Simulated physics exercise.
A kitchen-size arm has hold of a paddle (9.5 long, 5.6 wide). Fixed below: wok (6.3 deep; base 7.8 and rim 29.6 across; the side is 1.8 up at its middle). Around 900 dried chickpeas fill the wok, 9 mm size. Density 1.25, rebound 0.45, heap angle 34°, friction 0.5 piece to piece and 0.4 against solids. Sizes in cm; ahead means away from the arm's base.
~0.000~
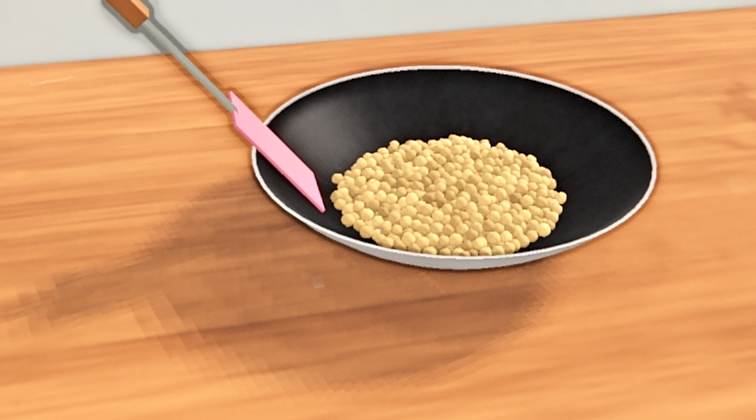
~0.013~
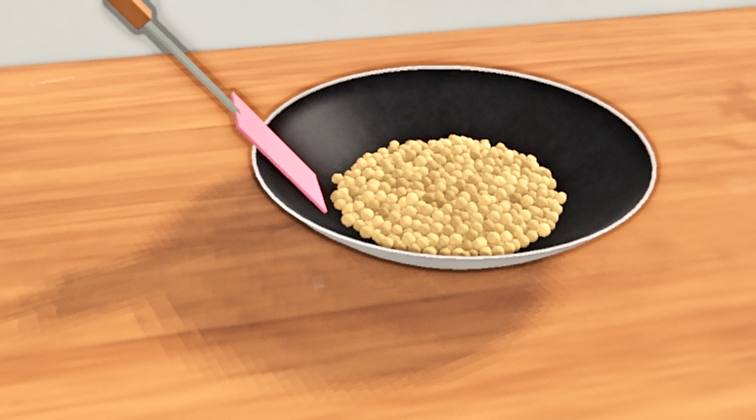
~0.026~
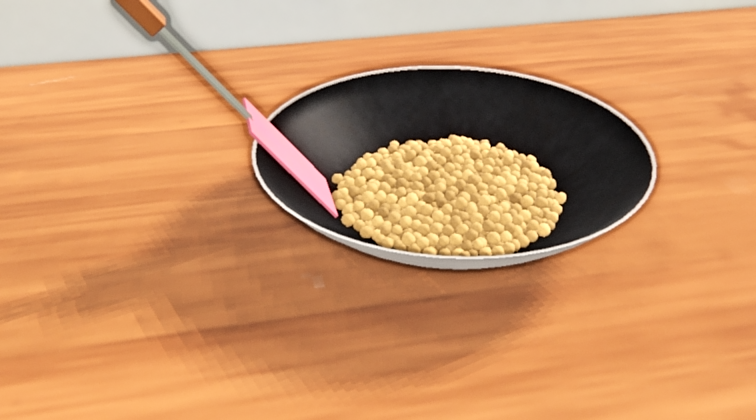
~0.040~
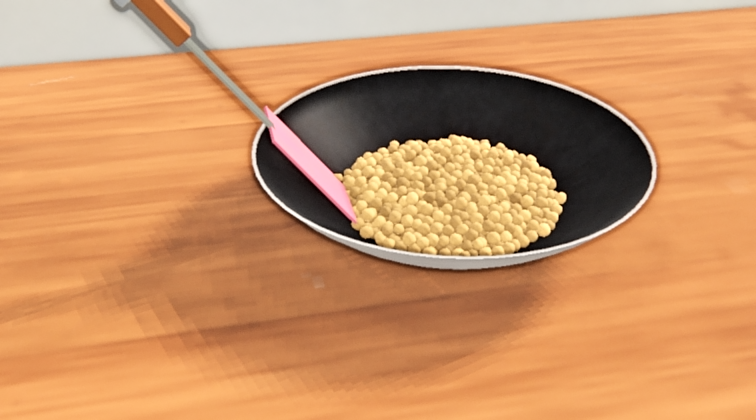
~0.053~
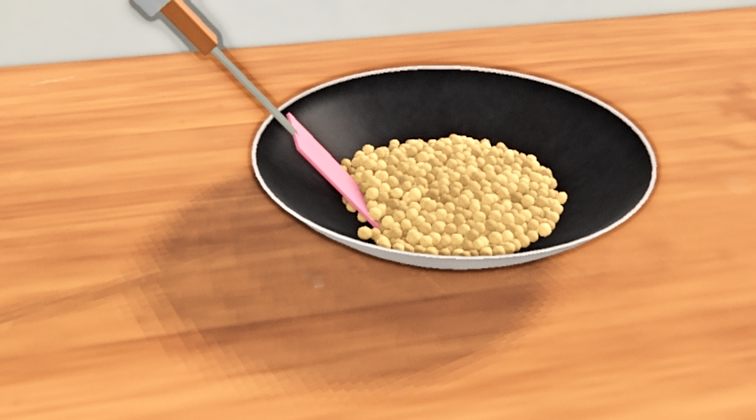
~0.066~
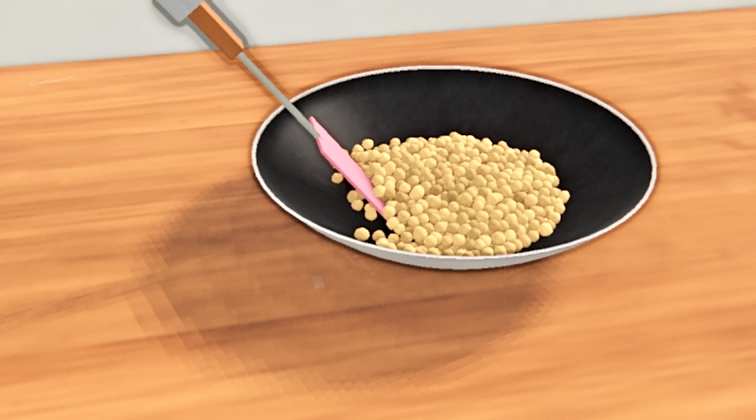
A pink paddle slid rightward from the left side of a black wok into a heap of chickpeas, pushing into its left edge and nudging some aside, while the wok stayed still on the wooden surface.
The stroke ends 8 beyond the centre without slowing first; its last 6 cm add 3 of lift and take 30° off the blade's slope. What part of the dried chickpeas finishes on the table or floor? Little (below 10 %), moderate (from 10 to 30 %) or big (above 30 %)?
A moderate share, from 10 to 30 %, ends on the table or floor.
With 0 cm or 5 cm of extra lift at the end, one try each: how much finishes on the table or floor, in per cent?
About 10 and 20 per cent.
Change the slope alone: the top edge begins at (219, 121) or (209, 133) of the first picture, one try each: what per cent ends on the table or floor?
Some 20 and 15 per cent.
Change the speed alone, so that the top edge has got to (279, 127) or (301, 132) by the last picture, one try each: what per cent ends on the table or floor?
About 0 and 15 per cent.
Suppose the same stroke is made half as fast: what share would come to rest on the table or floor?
Then about 0 per cent.
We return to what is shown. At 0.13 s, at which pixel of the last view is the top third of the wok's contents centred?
Near (499, 166).
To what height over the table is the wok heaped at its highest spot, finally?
About 5.5 cm.
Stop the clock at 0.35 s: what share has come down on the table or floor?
Roughly 10 per cent.
After 0.10 s, sloping 53°, highest piece 6 above the table; 900 in the wok.
After 0.13 s, sloping 45°, highest piece 8 above the table; 899 in the wok, 1 on the blade or in flight.
After 0.35 s, sloping 23°, highest piece 10 above the table; 726 in the wok, 81 on the table or floor, 93 on the blade or in flight.
After 1.40 s, sloping 23°, highest piece 5 above the table; 726 in the wok, 174 on the table or floor.
In the end, 726 in the wok, 174 on the table or floor. That is 19 % on the table or floor.
